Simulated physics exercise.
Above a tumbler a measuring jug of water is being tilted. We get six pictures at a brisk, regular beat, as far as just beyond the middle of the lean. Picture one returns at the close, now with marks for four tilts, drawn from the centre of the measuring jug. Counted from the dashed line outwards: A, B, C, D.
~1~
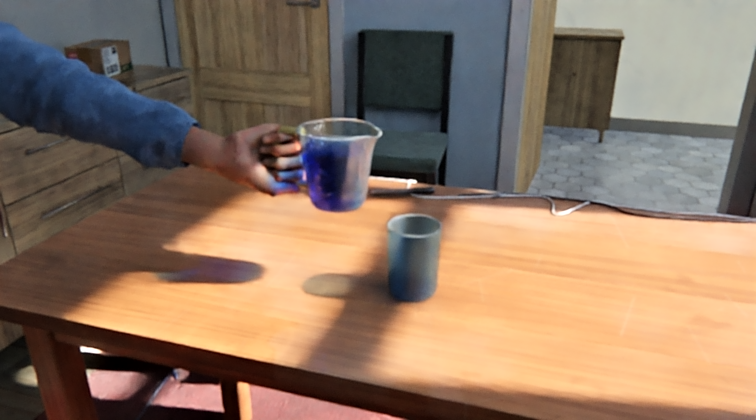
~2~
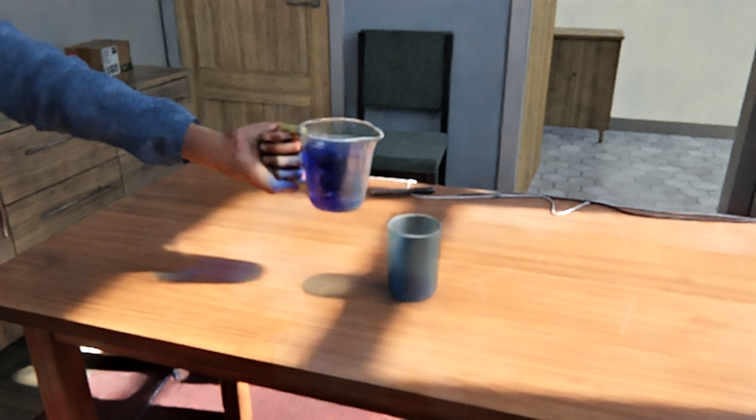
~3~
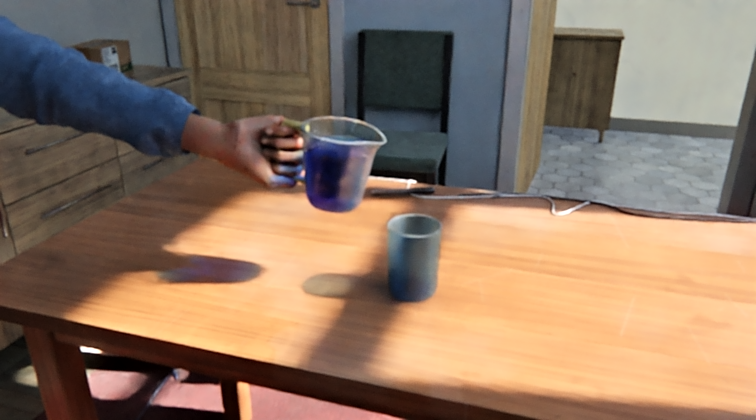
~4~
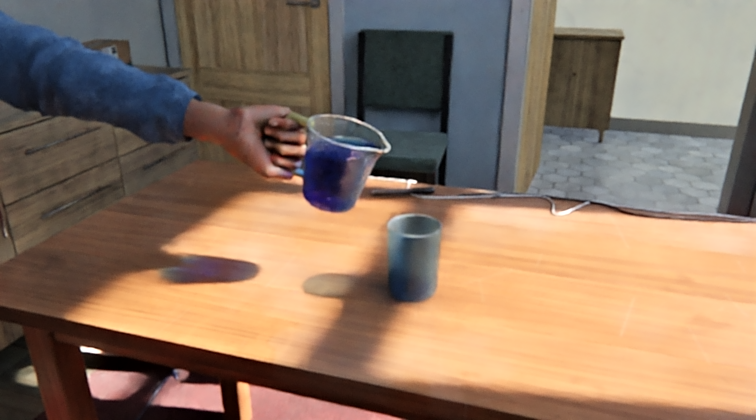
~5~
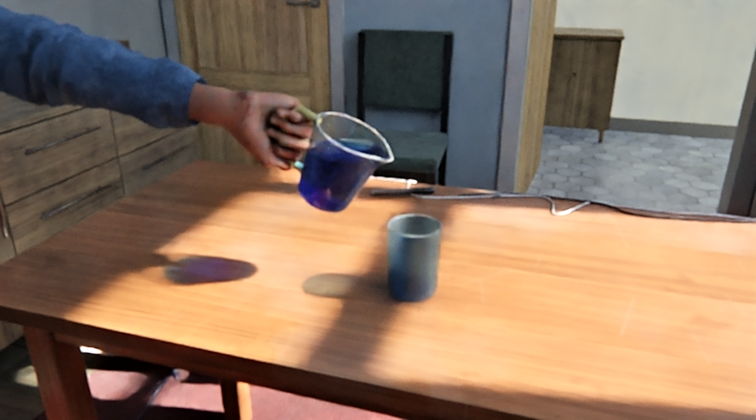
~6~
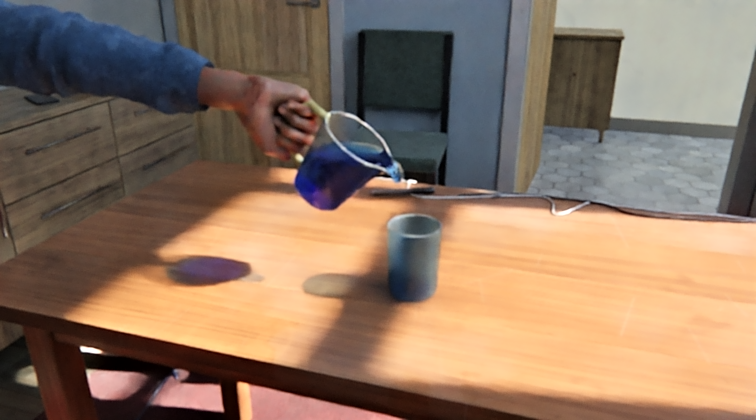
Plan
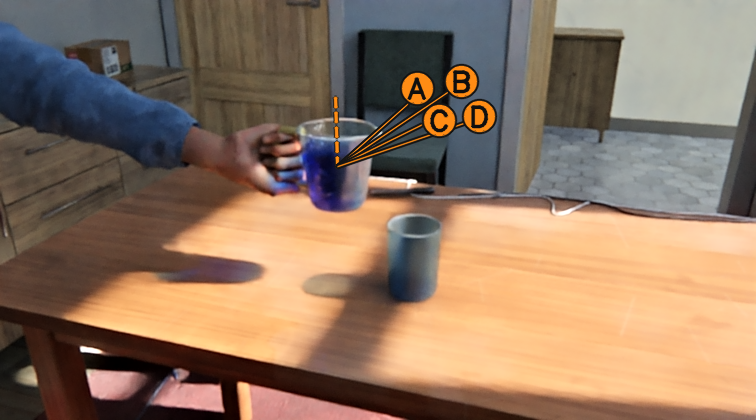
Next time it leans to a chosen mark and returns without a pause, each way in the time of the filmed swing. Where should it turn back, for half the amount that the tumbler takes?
It is B.
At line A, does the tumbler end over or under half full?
Under.
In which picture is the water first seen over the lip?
In picture 6.
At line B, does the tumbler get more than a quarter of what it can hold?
Yes, clearly.
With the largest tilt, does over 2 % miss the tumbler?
No, it does not.
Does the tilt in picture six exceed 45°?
No.
In orange, A at (407, 104); B at (448, 92); C at (421, 124); D at (464, 123).
With A, the tumbler ends with about 35 % of what it can hold.
With B, the tumbler ends with about 50 % of what it can hold.
With C, the tumbler ends with about 66 % of what it can hold.
With D, the tumbler ends with about 84 % of what it can hold.
